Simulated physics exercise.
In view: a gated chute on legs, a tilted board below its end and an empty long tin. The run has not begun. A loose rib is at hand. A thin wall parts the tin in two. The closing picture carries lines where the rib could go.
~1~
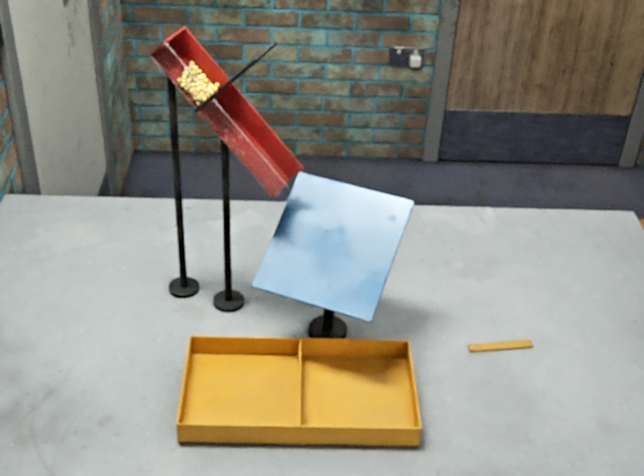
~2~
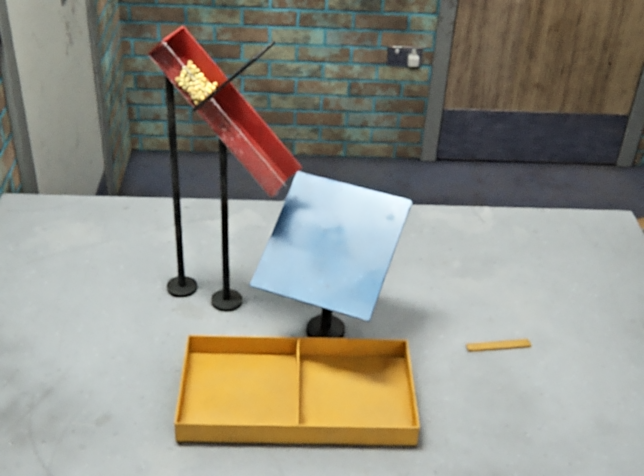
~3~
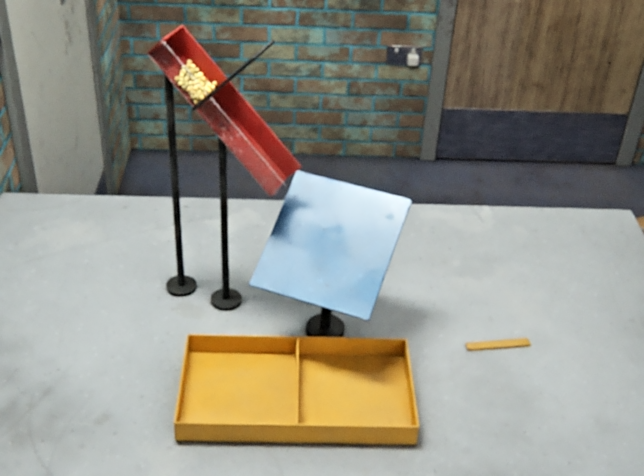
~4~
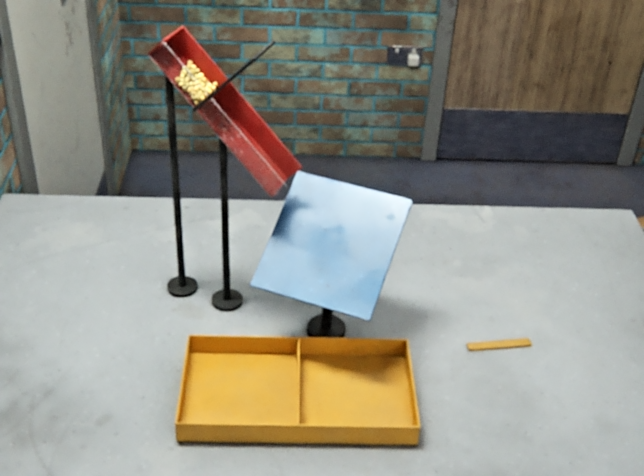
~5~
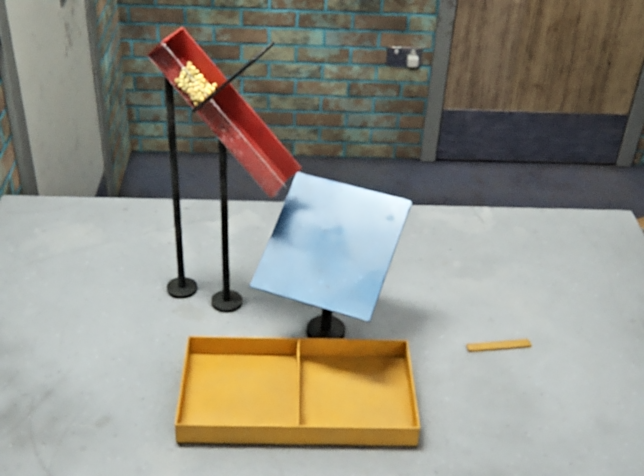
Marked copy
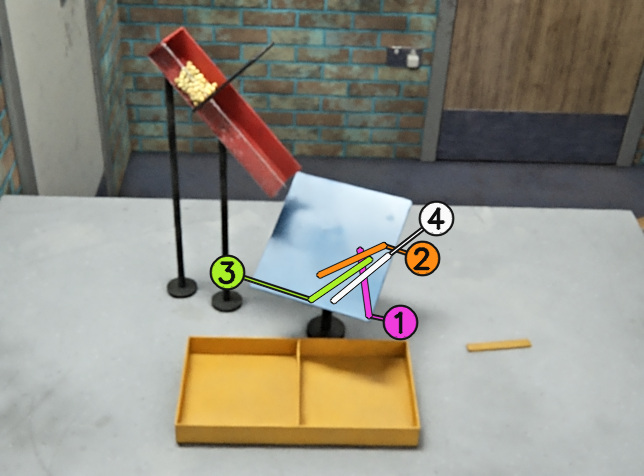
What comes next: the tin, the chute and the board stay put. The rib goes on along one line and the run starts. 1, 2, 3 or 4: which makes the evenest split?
4 beats the others.
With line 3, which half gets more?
Left.
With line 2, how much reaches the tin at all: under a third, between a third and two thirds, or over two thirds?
It is over two thirds.
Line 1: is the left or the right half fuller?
Right.
On the marked copy, line 1 from (360, 250) to (369, 315); line 2 from (384, 245) to (319, 275); line 3 from (369, 259) to (311, 299); line 4 from (388, 255) to (333, 300).
With 1, of what is caught, roughly a quarter in the left half, the larger part in the right.
With 2, of what is caught, the larger part in the left half, about a tenth in the right.
With 3, of what is caught, almost all in the left half, about a tenth in the right.
With 4, of what is caught, roughly two thirds in the left half, roughly a third in the right.
